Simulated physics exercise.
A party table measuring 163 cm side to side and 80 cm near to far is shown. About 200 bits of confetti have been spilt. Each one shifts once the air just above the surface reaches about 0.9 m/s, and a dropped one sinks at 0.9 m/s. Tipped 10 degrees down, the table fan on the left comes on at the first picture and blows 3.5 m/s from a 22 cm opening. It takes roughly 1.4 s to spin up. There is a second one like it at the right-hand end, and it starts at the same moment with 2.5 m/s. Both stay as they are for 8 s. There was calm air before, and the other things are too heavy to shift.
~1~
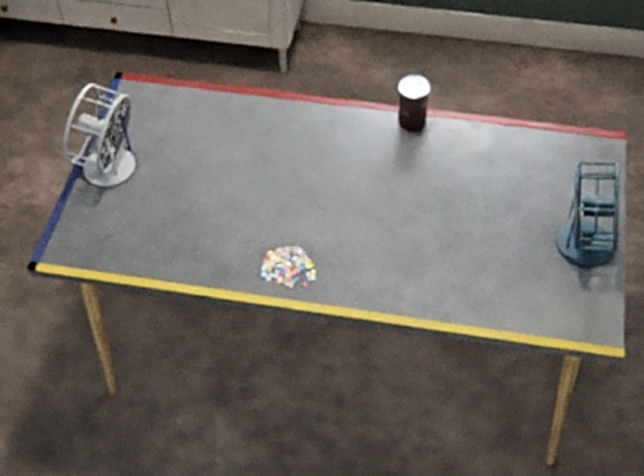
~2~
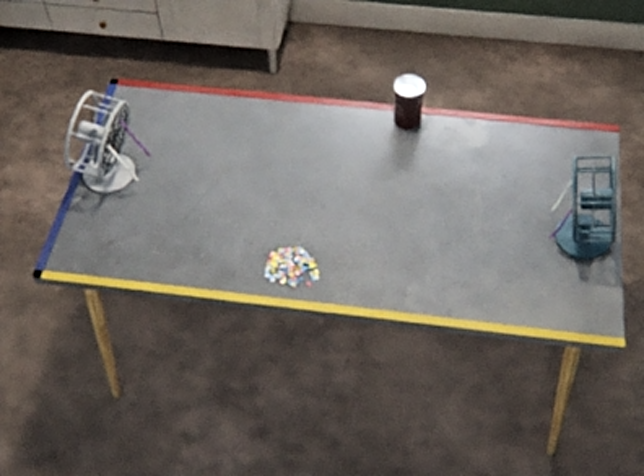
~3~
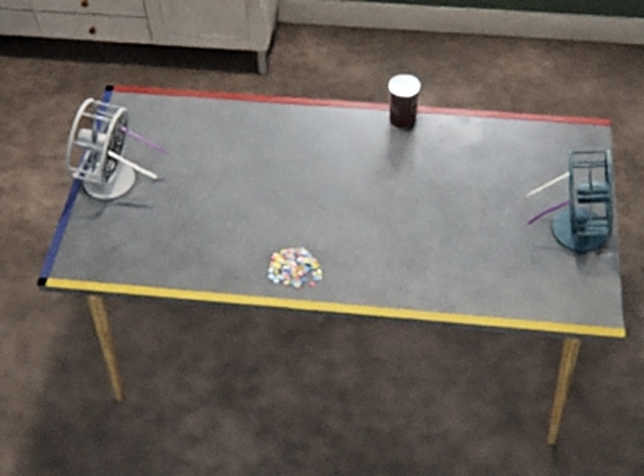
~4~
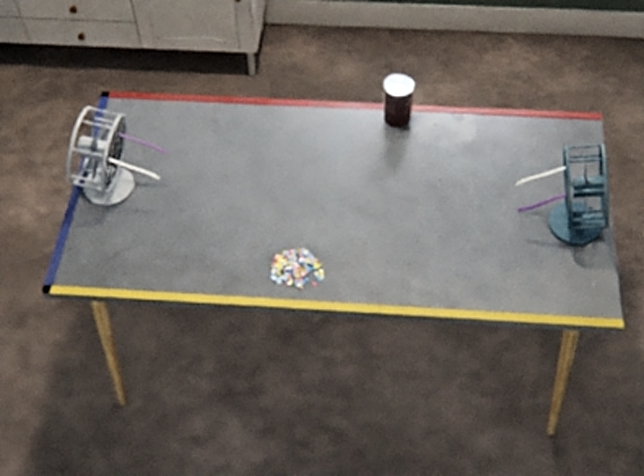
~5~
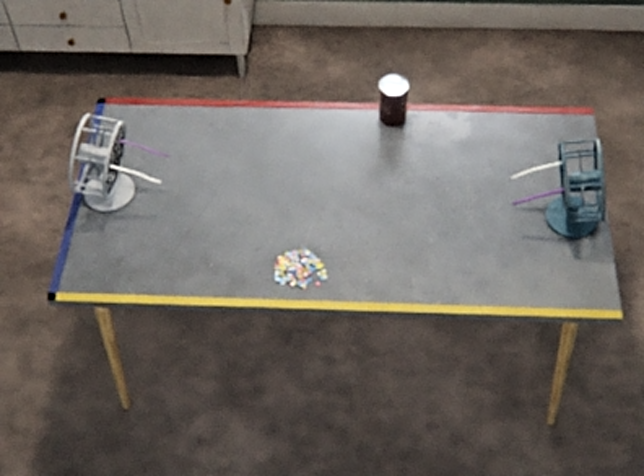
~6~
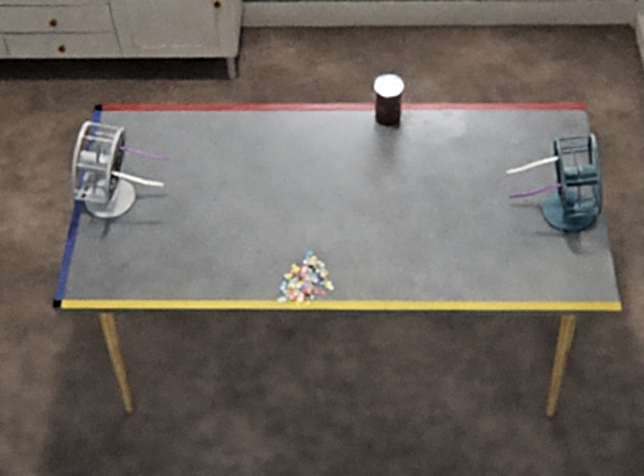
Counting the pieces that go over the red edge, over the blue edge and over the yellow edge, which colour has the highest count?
Yellow.
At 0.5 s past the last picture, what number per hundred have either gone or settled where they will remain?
Near 30 %.
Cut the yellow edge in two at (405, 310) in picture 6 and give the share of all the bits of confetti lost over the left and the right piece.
100 % left, 0 % right.
Then, 0.5 s after the last picture, 100 % are over the yellow edge, 0 % over the blue edge and 0 % over the red edge; 32 % are gone or lie where they will stay.
Then, 1.5 s after the last picture, 100 % are over the yellow edge, 0 % over the blue edge and 0 % over the red edge; 99 % are gone or lie where they will stay.
Then, 3.3 s after the last picture, 100 % are over the yellow edge, 0 % over the blue edge and 0 % over the red edge; 100 % are gone or lie where they will stay.
Then, 6.9 s after the last picture, at the end, 100 % are over the yellow edge, 0 % over the blue edge and 0 % over the red edge.
